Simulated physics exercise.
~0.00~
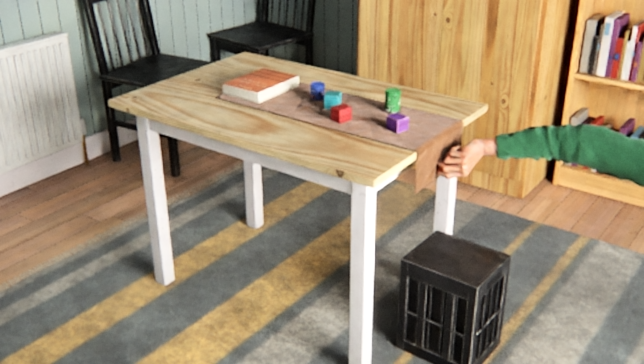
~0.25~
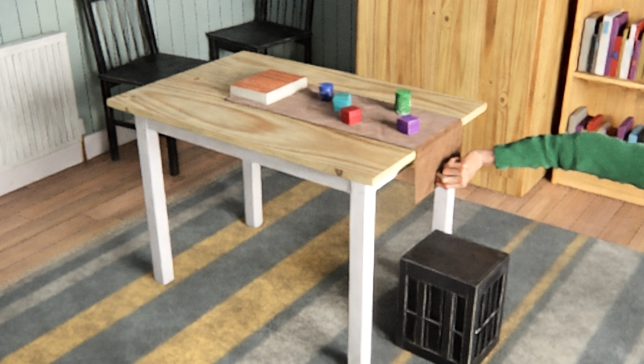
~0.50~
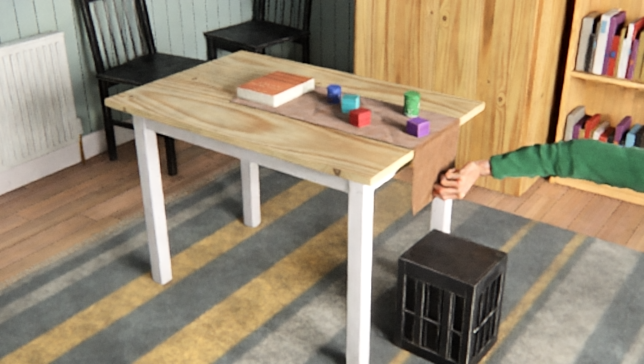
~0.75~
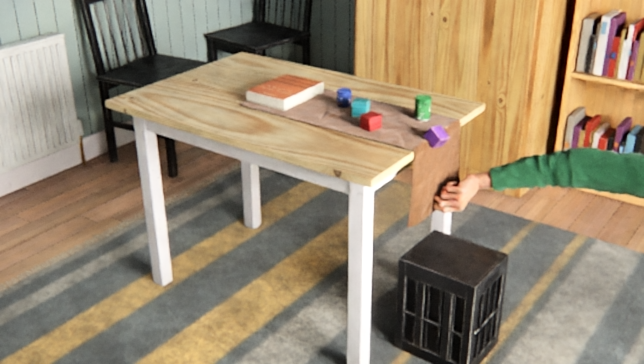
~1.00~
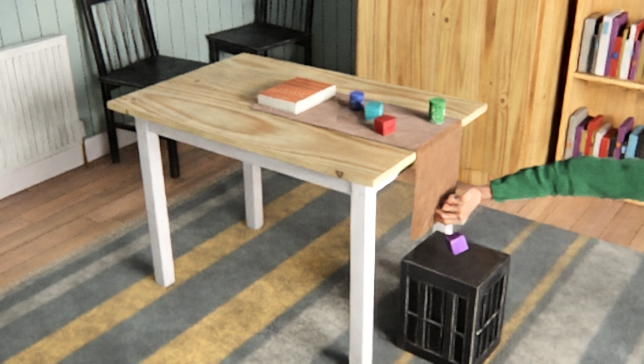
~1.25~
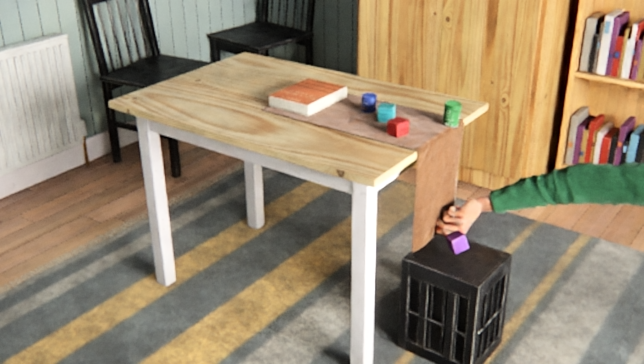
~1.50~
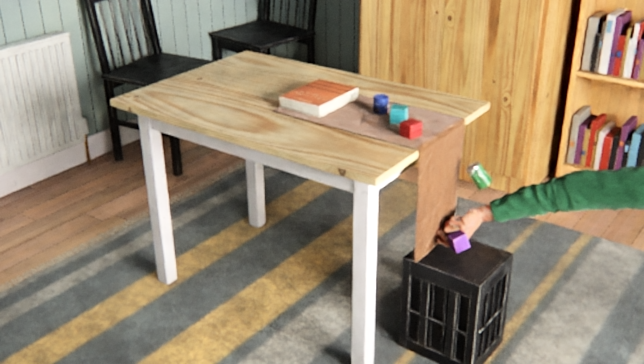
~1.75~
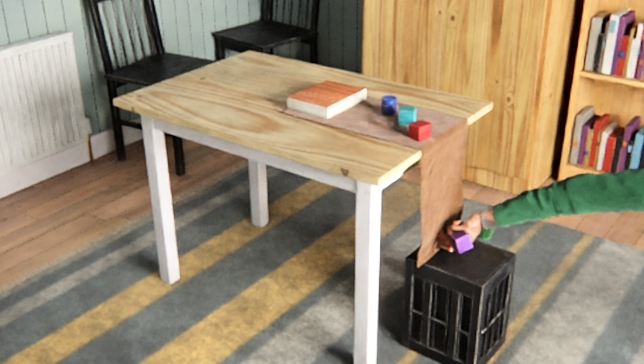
In a room with a striped rug, a hand pulled a brown cloth down over a table's end, carrying the book and small blocks along, until the purple cube and then the green can fell off and the cloth's edge reached the black crate.
